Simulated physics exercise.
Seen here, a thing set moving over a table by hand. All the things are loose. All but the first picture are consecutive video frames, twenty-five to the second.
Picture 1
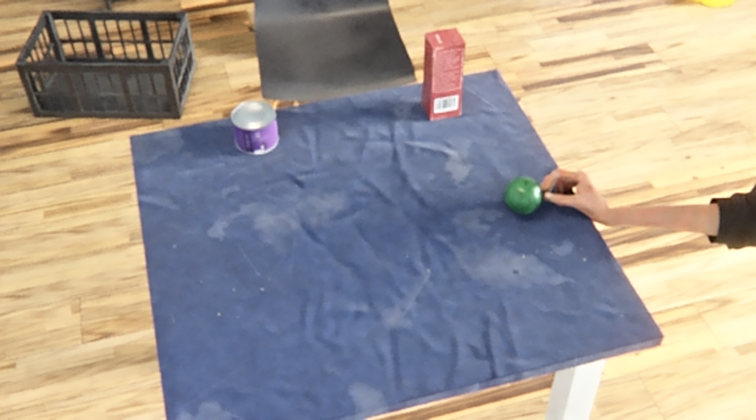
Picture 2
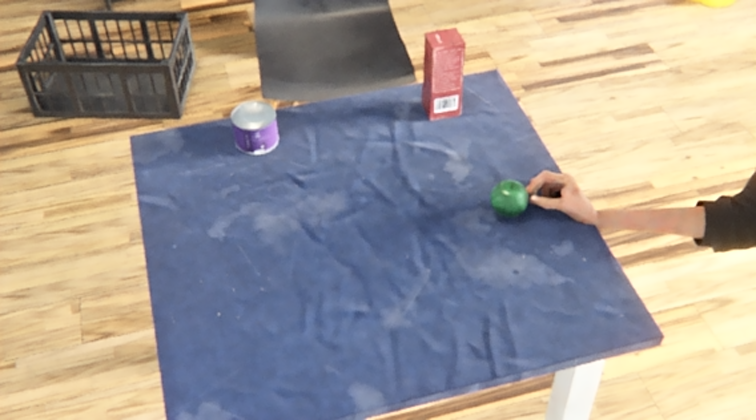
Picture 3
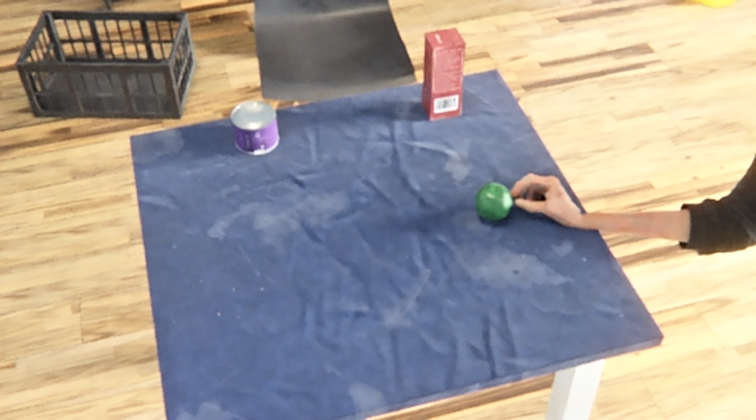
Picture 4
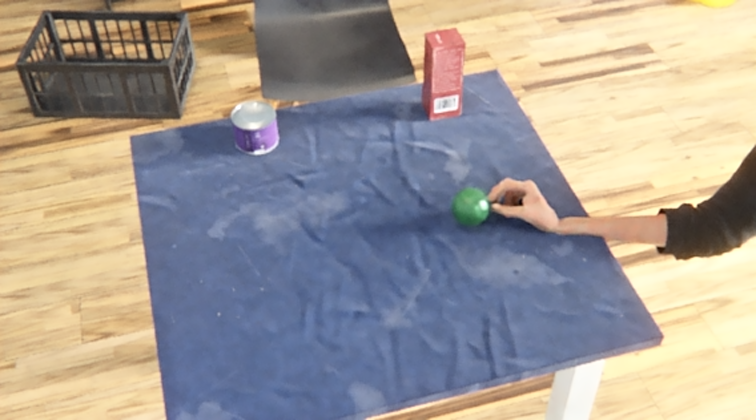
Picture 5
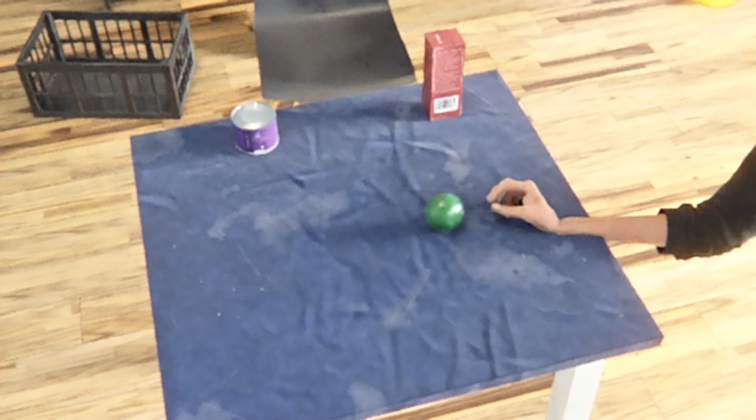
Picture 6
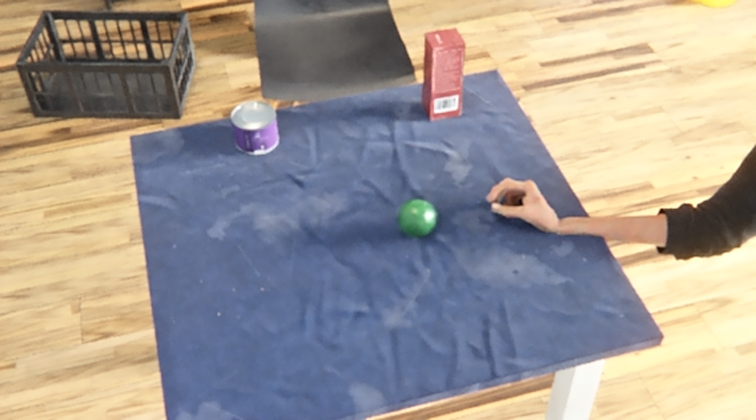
A green apple is pushed leftward across a blue-covered table by a hand reaching in from the right, then rolls on toward the middle after the hand stops, with a purple can and a red box standing behind it.
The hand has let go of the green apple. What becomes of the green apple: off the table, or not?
The green apple goes over the edge.
Then, 0.20 s later than the last frame, green apple moved well along near (285, 246).
Then, 0.40 s later than the last frame, green apple moved well along near (157, 273).
Then, 0.70 s later than the last frame, green apple now off the table.
Then, 0.90 s later than the last frame, things are still on the move.
When it is over, off the table, green apple.
